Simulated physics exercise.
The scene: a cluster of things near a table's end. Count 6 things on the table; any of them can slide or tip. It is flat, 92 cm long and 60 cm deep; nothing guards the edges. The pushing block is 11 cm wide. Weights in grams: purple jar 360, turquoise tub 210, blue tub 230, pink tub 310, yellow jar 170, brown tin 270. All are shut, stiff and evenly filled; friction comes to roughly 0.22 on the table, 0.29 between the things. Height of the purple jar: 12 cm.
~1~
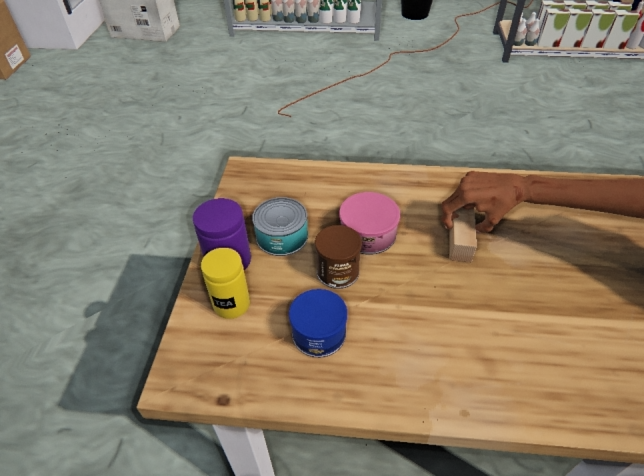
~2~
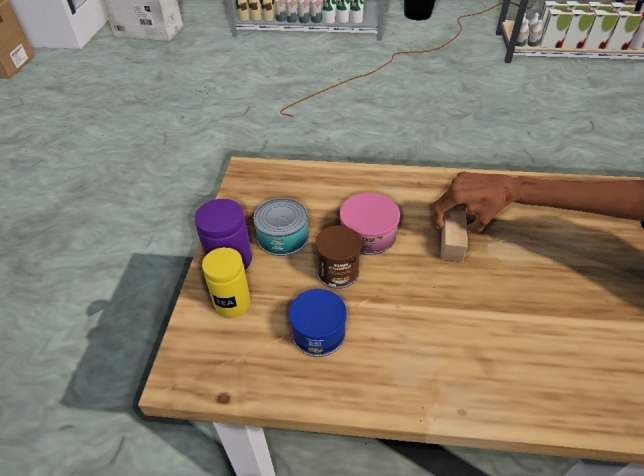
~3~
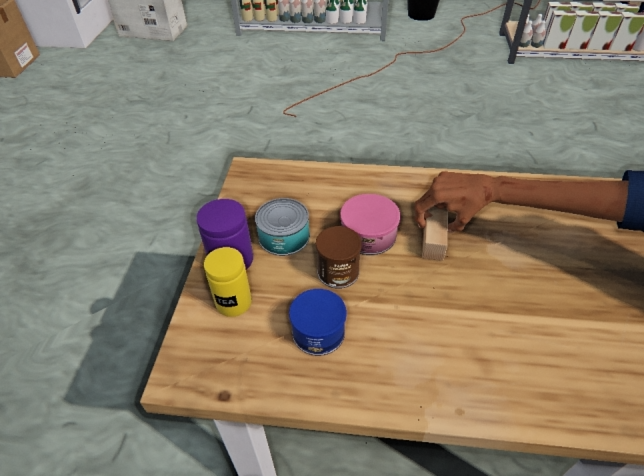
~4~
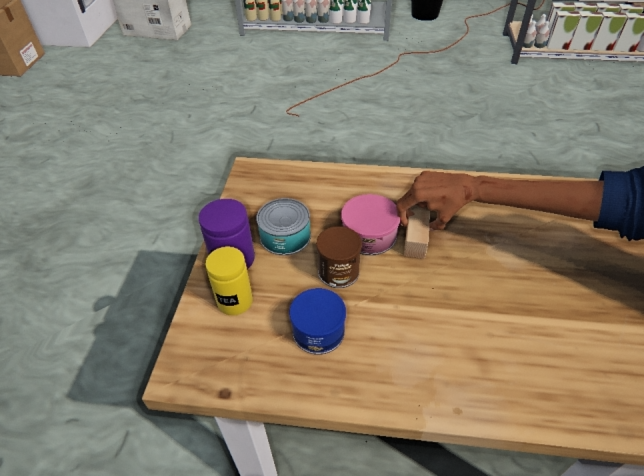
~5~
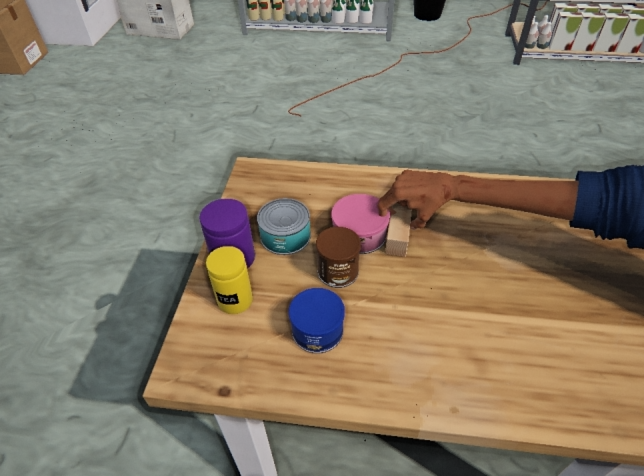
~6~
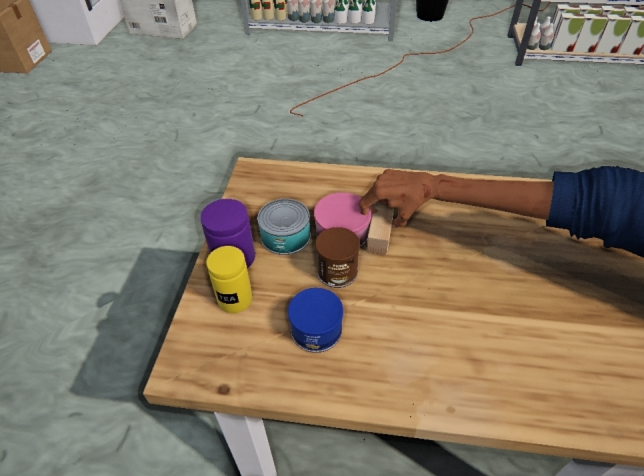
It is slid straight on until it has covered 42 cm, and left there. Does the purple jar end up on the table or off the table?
The purple jar is still on the table.
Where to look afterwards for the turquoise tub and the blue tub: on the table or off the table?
The turquoise tub finishes off the table; the blue tub ends on the table.
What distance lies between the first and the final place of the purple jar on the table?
Some 2 cm.
Then, 0.40 s past the last view, block slid 22 cm; purple jar shifted 2 cm near (221, 240); pink tub shifted 12 cm; turquoise tub shifted 5 cm.
Then, 1.00 s past the last view, block slid 32 cm; purple jar shifted 2 cm near (218, 241); turquoise tub shifted 14 cm; pink tub shifted 22 cm.
Then, 1.50 s past the last view, block slid 41 cm; turquoise tub now off the table; purple jar shifted 2 cm near (218, 241); pink tub shifted 31 cm.
Then, 1.70 s past the last view, block slid 42 cm; purple jar shifted 2 cm near (218, 241); pink tub shifted 32 cm.
Finally, off the table, turquoise tub; not toppled but over 4 cm from the start, pink tub; the other 4 still in place (within 4 cm). Final places as that camera would see them, purple jar near (218, 241).
